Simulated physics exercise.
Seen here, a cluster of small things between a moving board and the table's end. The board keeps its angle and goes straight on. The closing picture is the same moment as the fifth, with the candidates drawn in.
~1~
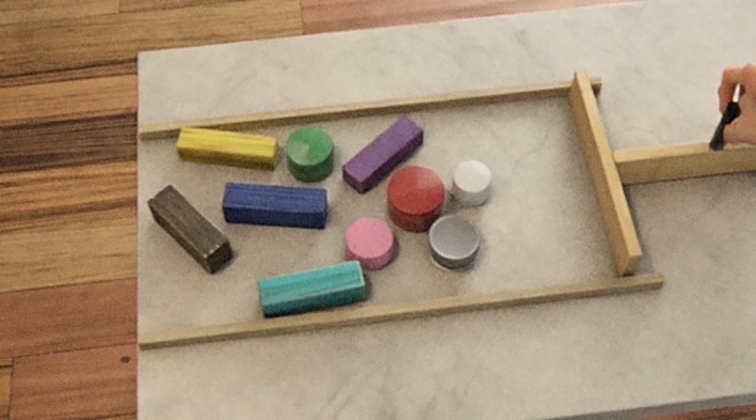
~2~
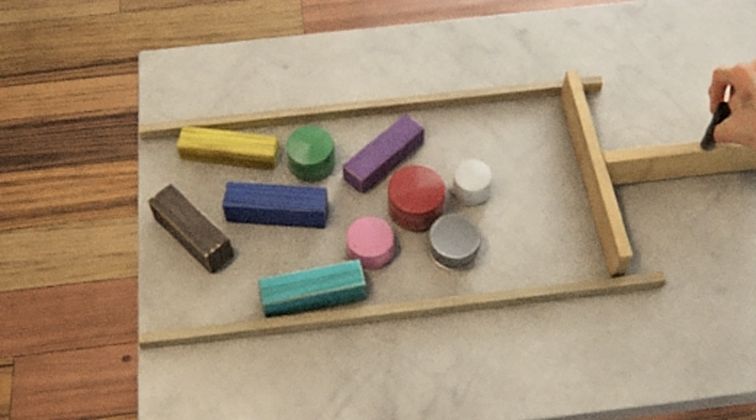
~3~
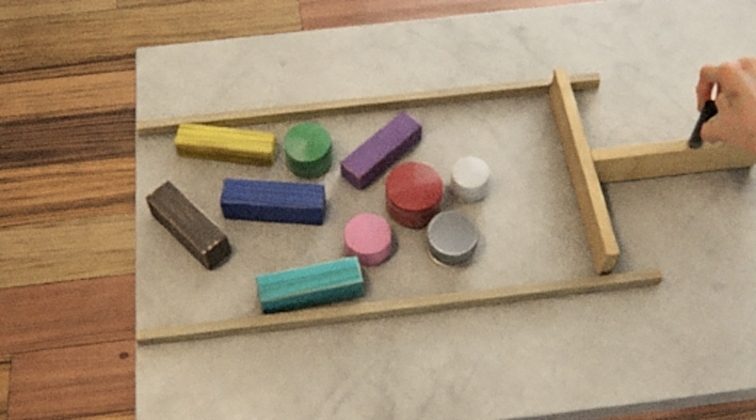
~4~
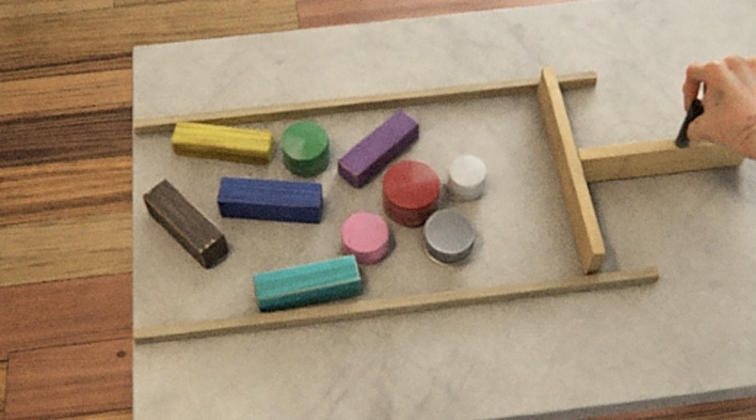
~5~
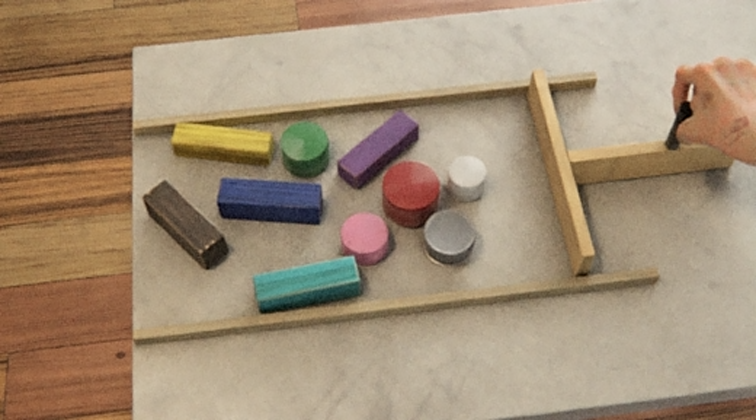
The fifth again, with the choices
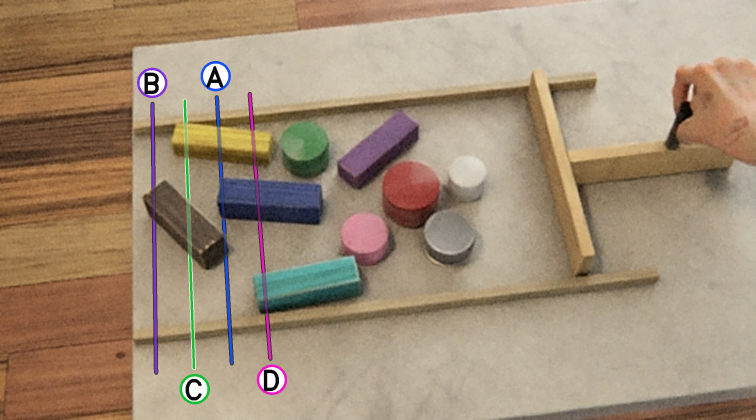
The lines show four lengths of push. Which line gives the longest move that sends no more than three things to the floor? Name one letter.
The farthest such stop is A.
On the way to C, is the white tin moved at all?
Yes.
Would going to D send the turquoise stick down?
No.
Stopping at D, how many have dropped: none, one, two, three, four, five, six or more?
In all, one.
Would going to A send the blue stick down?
Yes.
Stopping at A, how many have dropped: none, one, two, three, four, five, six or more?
By then, three.
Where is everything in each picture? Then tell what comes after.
The first picture shows white tin (471, 184); red tin (416, 199); pink tin (370, 244).
The second picture shows board (598, 158); green tin (311, 153).
The third picture shows board (586, 156); black bar (189, 225).
The fourth picture shows board (572, 155); turquoise stick (307, 284).
The fifth picture shows board (562, 157); yellow stick (223, 144); white tin (467, 179); red tin (411, 194).
On the marked copy, A at (224, 220); B at (154, 227); C at (189, 223); D at (259, 216).
Following A. Soon after the start, board (442, 170); grey tin (417, 243); pink tin (362, 244).
Later, board (319, 184); yellow stick (167, 137); blue stick (212, 192).
In the end, board (224, 195); black bar over the edge; blue stick over the edge; three fallen.
As for the rest, B drops nine; C drops five; D is within the limit but short.
